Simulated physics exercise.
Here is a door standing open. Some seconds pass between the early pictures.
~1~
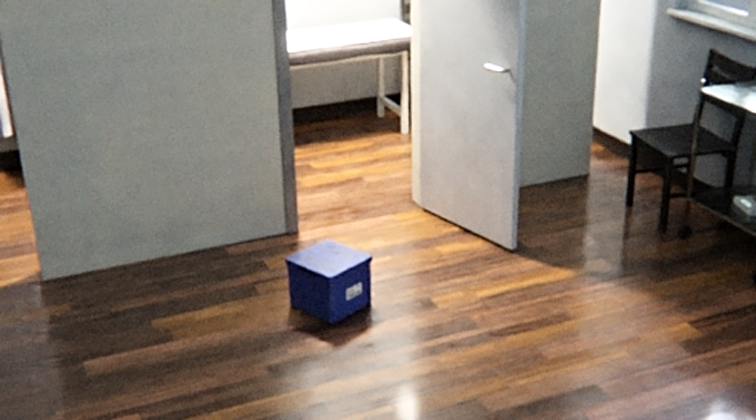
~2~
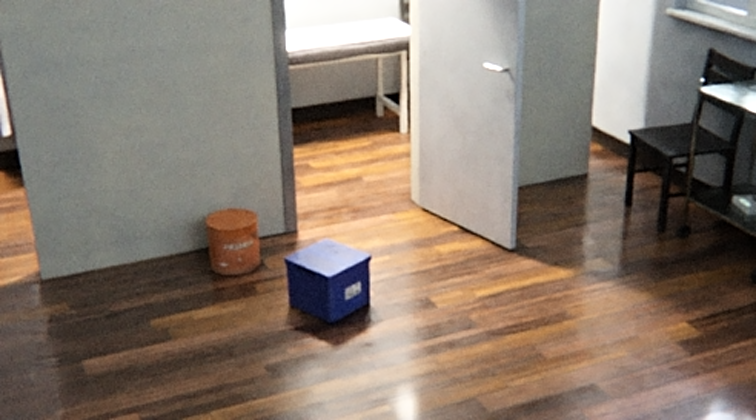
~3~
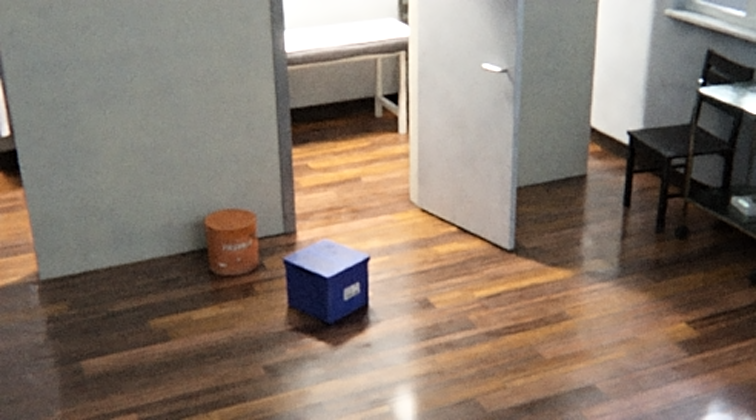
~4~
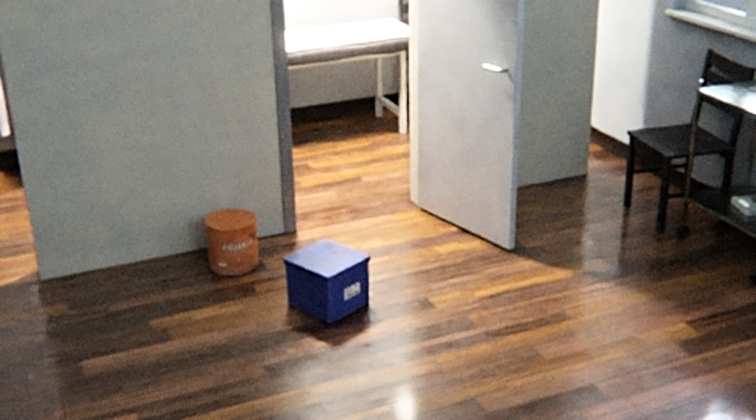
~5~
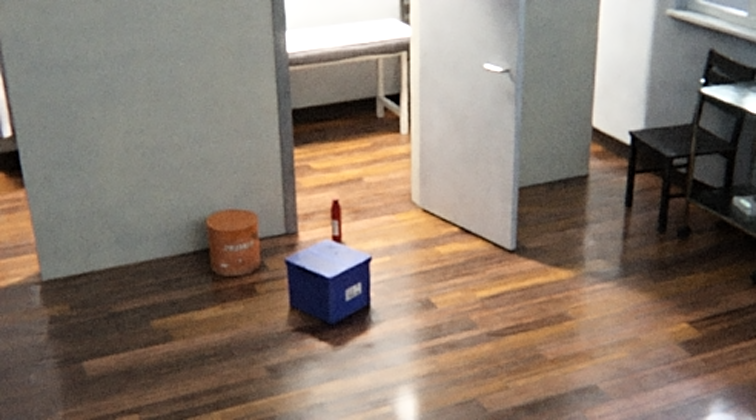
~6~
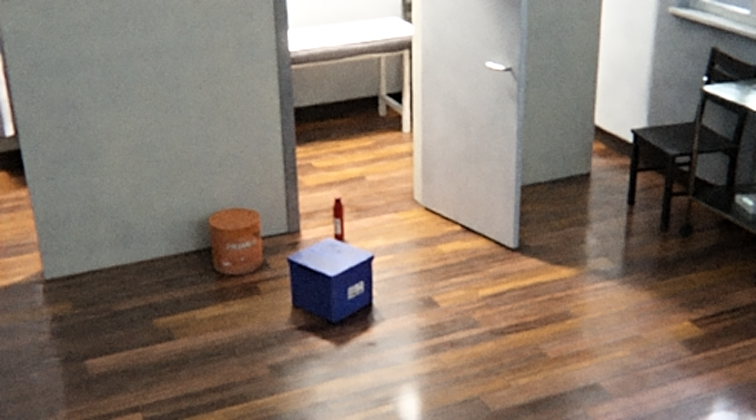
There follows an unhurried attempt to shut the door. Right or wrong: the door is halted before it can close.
Wrong, it closes fully.
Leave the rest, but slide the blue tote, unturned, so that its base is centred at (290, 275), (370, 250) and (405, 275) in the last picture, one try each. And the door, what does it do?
Try 1: It makes it to the frame; try 2: It is held up; try 3: It makes it to the frame.
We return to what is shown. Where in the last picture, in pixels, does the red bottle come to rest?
The object ends up somewhere near (324, 198).
Then, 1.60 s later than the last frame, open by 30°.
Then, 2.10 s later than the last frame, open by 0°; red bottle moved well along near (311, 201).
When it is over, open by 0°; lying over on the floor, red bottle; the other 2 as before. End places, in pixels of the last picture, red bottle near (324, 198).
